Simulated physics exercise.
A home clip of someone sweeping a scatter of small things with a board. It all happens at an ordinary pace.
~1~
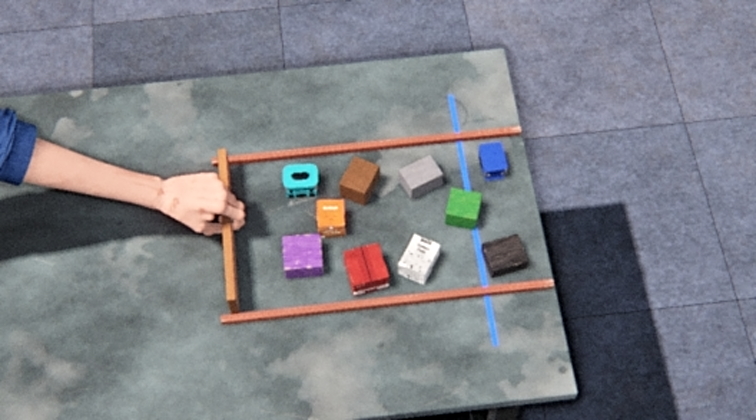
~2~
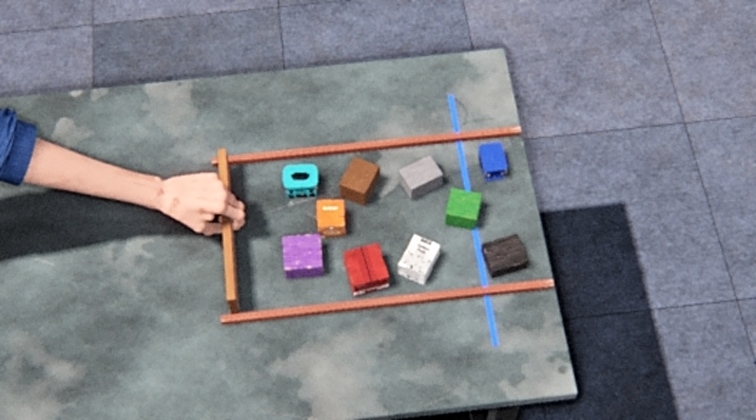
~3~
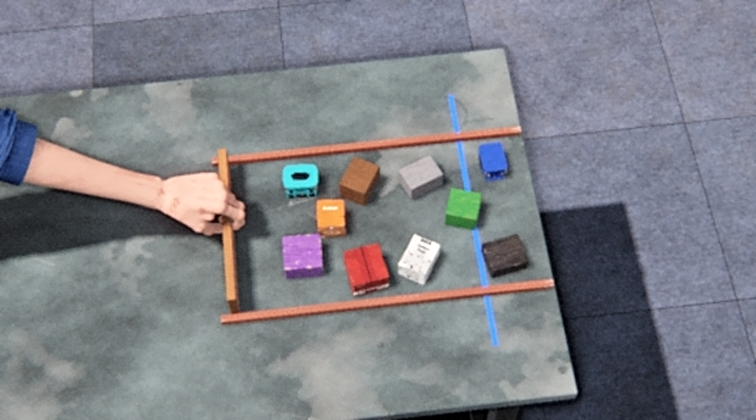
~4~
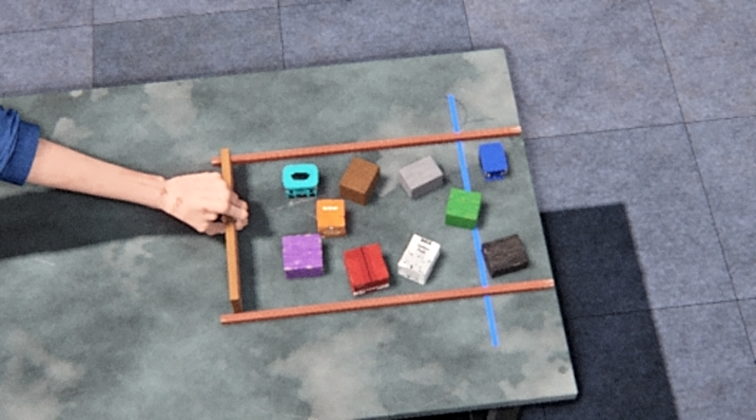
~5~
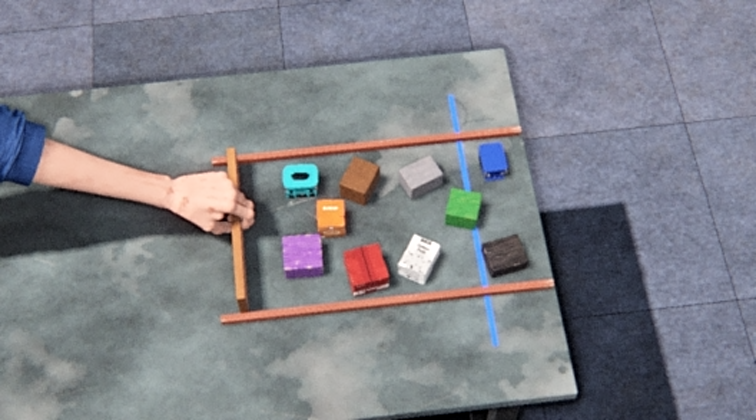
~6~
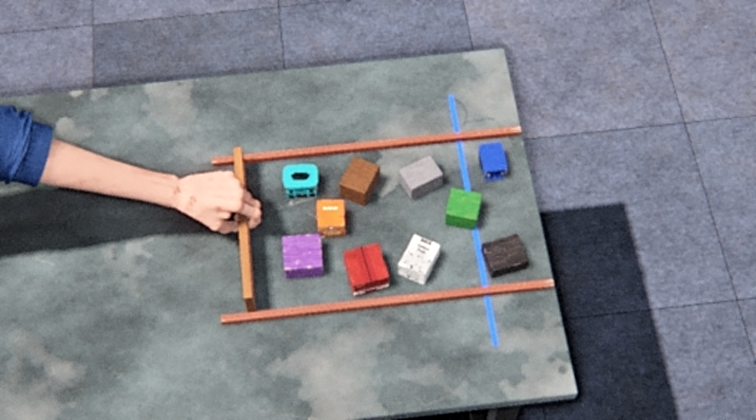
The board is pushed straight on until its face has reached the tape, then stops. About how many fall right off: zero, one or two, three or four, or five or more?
The number that fall off is three or four.
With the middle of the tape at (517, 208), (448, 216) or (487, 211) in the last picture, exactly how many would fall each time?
It would be 7, 2 and 4.
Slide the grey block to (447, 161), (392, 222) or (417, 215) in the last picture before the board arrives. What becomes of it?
The grey block is kept; remains up; does not fall.
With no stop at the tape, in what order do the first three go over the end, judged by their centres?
The order is the black block, the blue case, the white box.
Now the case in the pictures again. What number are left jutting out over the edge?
Overhanging: 1.
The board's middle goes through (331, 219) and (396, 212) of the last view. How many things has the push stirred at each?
First 6, then 9.
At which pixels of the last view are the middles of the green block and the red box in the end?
First (514, 203), then (535, 257).
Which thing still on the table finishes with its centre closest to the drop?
The red box ends nearest.
Soon after, none off yet; blue case at rest near (492, 162); black block at rest near (505, 256); green block at rest near (463, 209).
In the end, the number that fall off is three or four; gone, white box, grey block, black block and blue case.
